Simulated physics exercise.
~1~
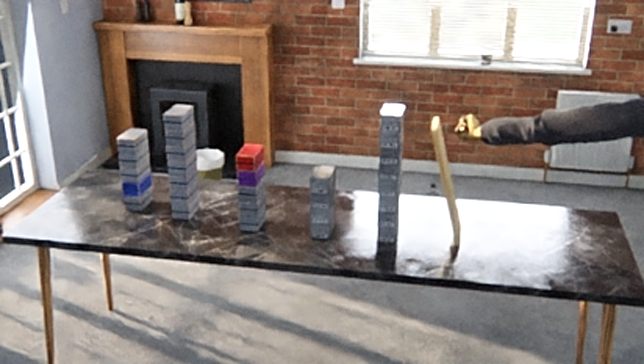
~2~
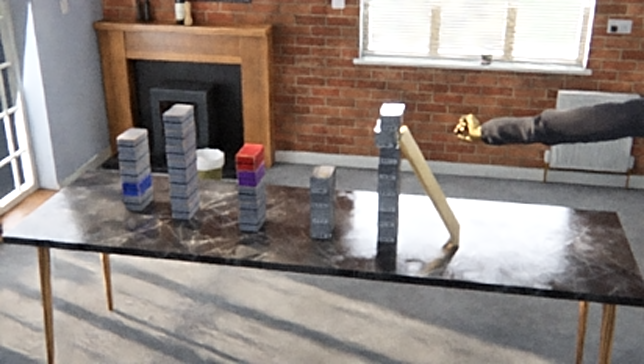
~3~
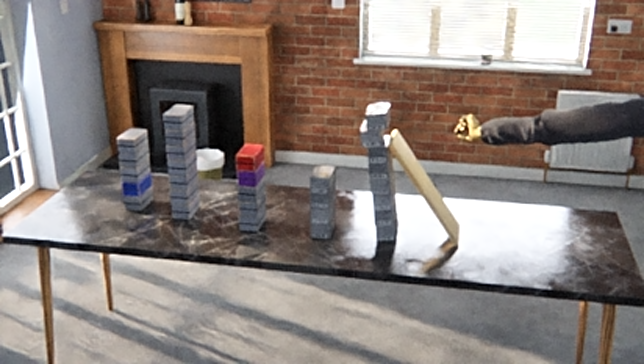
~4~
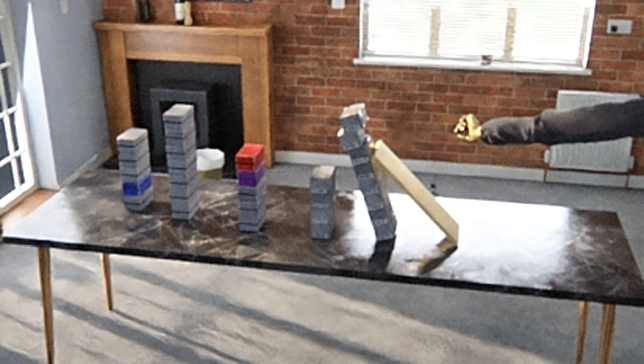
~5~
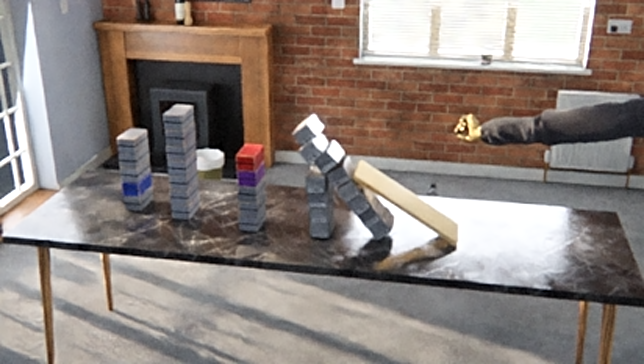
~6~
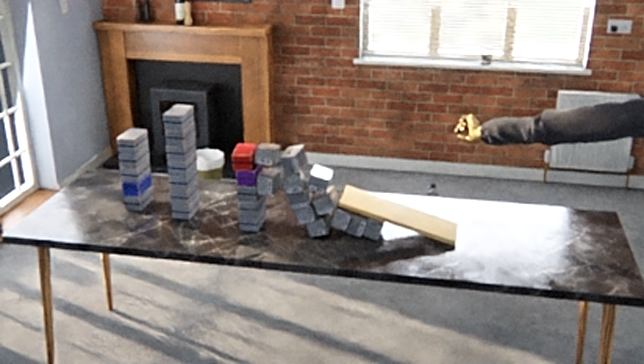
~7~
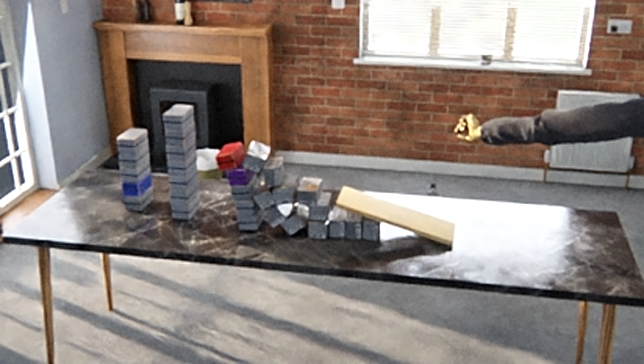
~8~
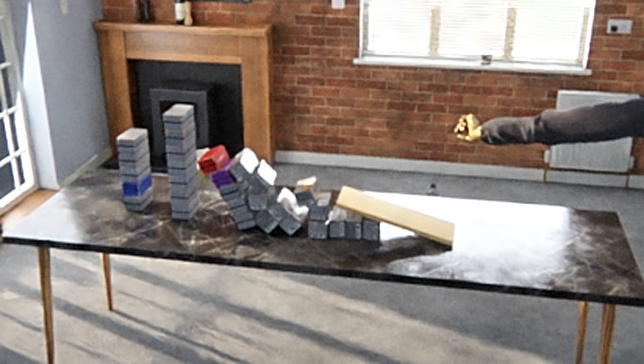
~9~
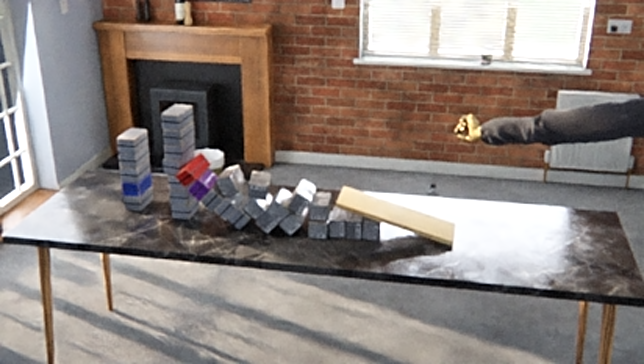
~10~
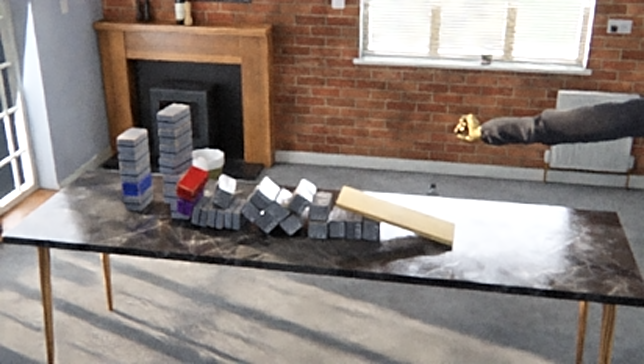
Wooden board tipping left into a tall grey stack, toppling successive columns and the red and purple packets, blue-banded stack left standing.
